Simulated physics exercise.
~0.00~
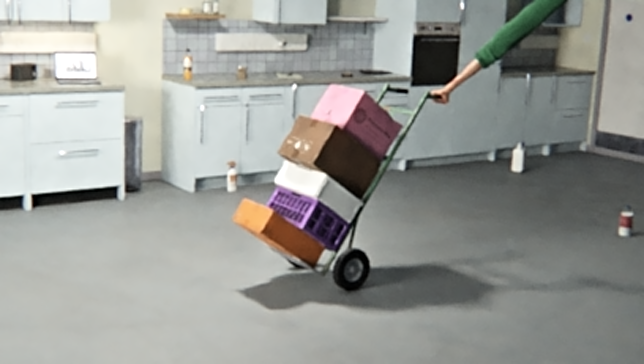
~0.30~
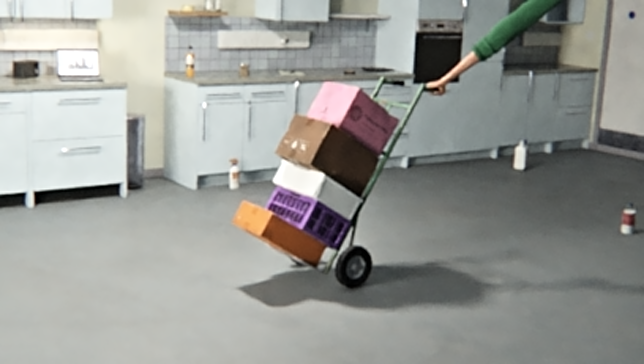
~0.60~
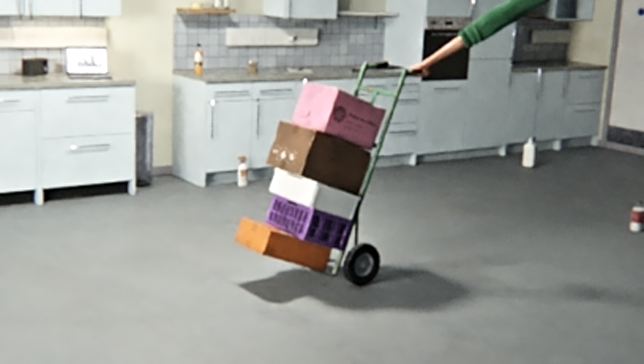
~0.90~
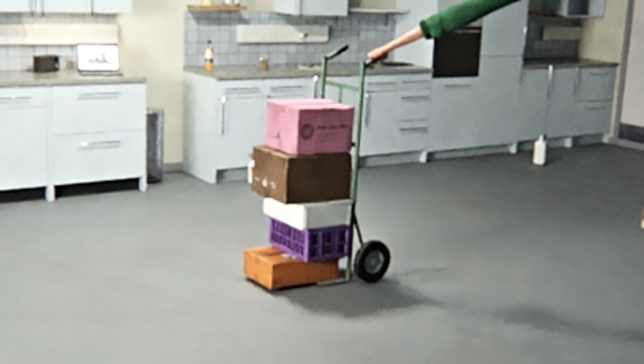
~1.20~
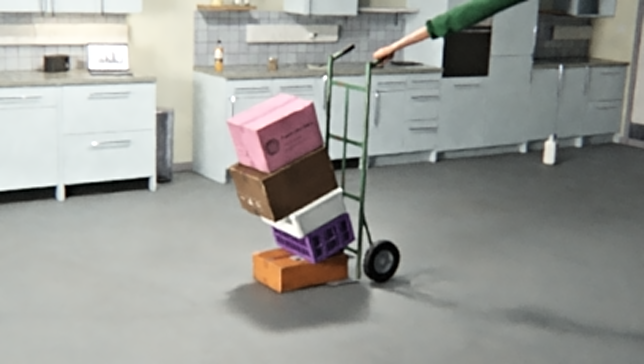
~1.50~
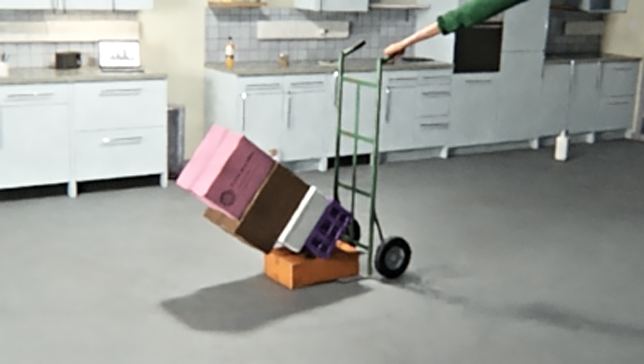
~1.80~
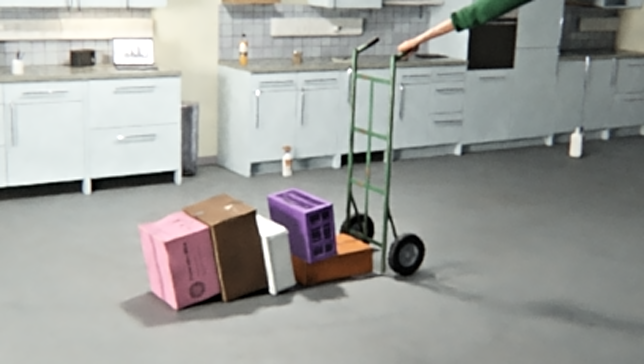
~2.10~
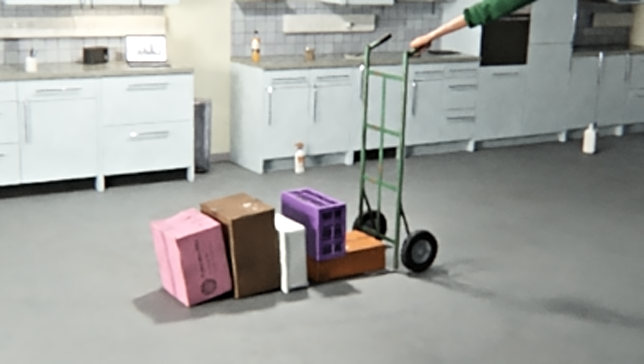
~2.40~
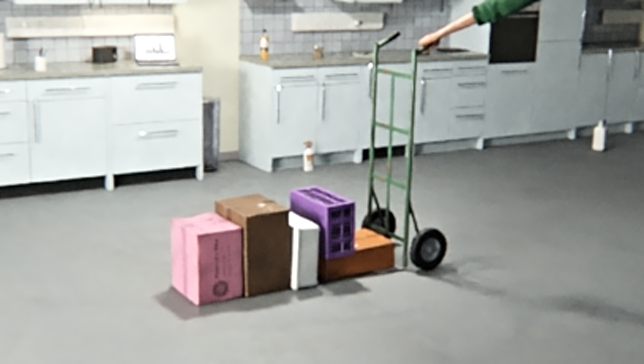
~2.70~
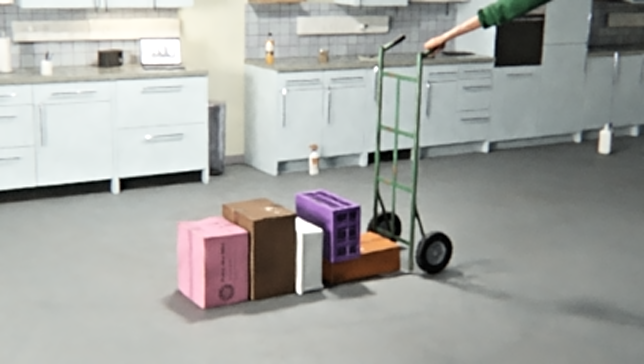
At first, a green-sleeved arm holds a tilted green hand truck in a kitchen, its untied stack showing an orange parcel at the bottom, then a purple crate, a white tote, a brown box and a pink box on top. The arm lets the truck swing forward until it stands upright. The upper four items keep tipping to the left while the orange parcel stays on the plate. The pink box, brown box and white tote topple to the floor. They end in a row left of the truck, with the purple crate tipped over against the orange parcel, the hand still gripping the truck.
